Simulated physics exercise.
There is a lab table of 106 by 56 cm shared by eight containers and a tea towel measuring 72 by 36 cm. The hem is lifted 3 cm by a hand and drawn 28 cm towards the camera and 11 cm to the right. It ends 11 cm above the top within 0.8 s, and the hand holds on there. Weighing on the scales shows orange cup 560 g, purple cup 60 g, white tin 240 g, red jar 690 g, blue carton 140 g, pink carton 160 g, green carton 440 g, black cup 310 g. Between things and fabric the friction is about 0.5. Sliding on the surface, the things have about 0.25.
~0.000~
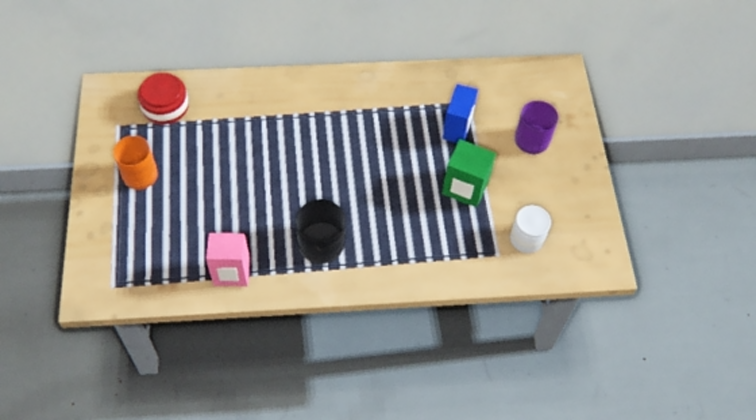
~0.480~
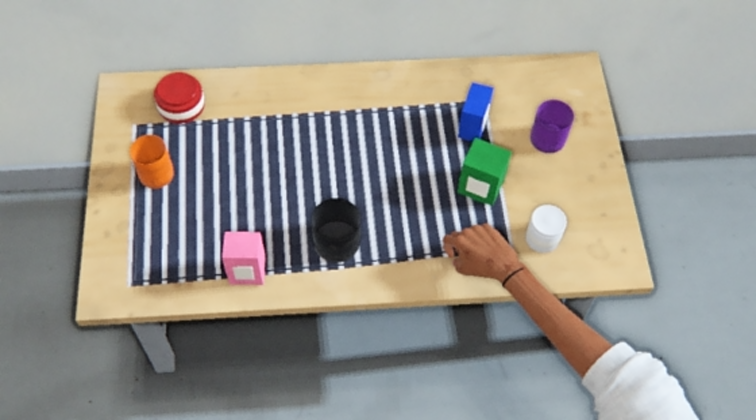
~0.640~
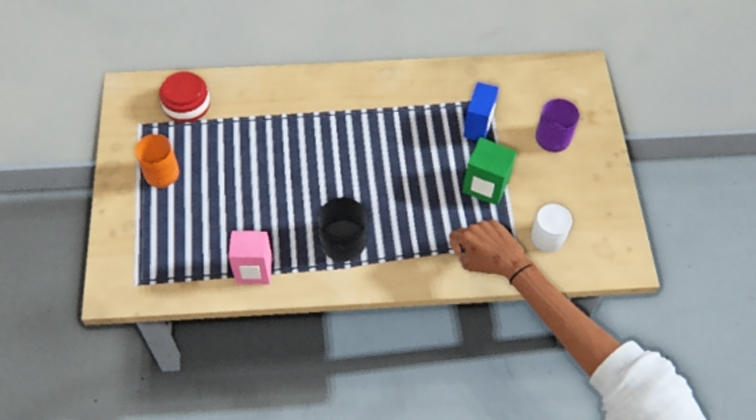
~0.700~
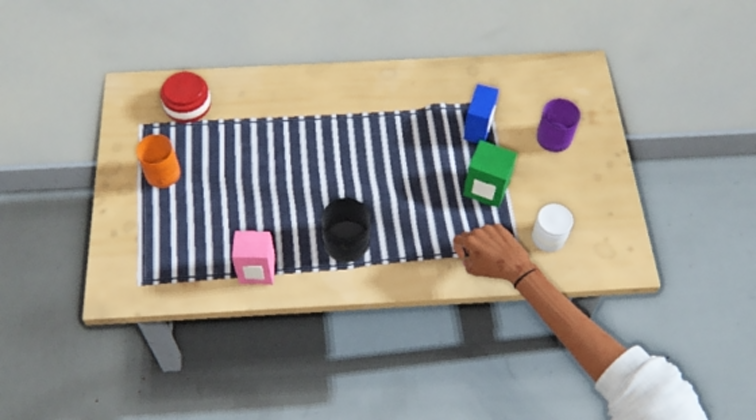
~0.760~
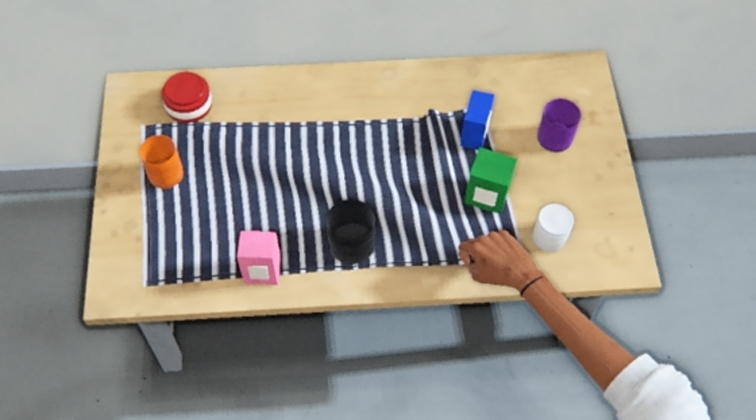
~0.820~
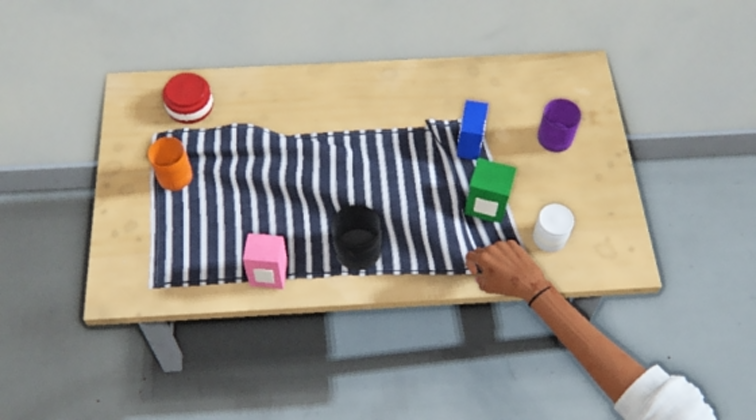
In this clip, a hand reaches in and grips the near right corner of a striped cloth on a wooden table, then pulls it slightly, wrinkling the fabric and shifting several of the cups and cartons on it a little.
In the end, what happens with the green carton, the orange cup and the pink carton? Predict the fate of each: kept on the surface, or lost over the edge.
At the end, the green carton won't stay; the orange cup won't leave; the pink carton won't stay.
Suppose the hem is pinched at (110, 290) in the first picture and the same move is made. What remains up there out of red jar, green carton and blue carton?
Outcome: Red jar keeps its place; green carton keeps its place; blue carton keeps its place.
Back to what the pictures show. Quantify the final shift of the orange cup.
Orange cup: Roughly 35 cm.
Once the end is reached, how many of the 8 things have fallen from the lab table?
My count is 4.
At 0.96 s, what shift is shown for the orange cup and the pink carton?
Orange cup 10 cm, pink carton 8 cm.
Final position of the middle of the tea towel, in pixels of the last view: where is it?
I'd point to about (457, 263).
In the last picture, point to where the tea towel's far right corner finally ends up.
(557, 253).
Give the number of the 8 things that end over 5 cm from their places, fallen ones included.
The number is 5.
After 1.0 s, 95 % of the tea towel is still over the top; green carton 12 cm off its start, orange cup 10 cm off its start, pink carton 8 cm off its start.
After 1.1 s, 80 % of the tea towel is still over the top; green carton 21 cm off its start, orange cup 19 cm off its start, pink carton 16 cm off its start.
After 1.3 s, 60 % of the tea towel is still over the top; green carton 31 cm off its start at (535, 311), orange cup 28 cm off its start at (291, 200), pink carton over the edge.
After 1.4 s, 50 % of the tea towel is still over the top; green carton over the edge, pink carton over the edge, orange cup 33 cm off its start.
After 3.0 s, 55 % of the tea towel is still over the top; green carton over the edge, pink carton over the edge, orange cup 34 cm off its start at (315, 217), blue carton over the edge.
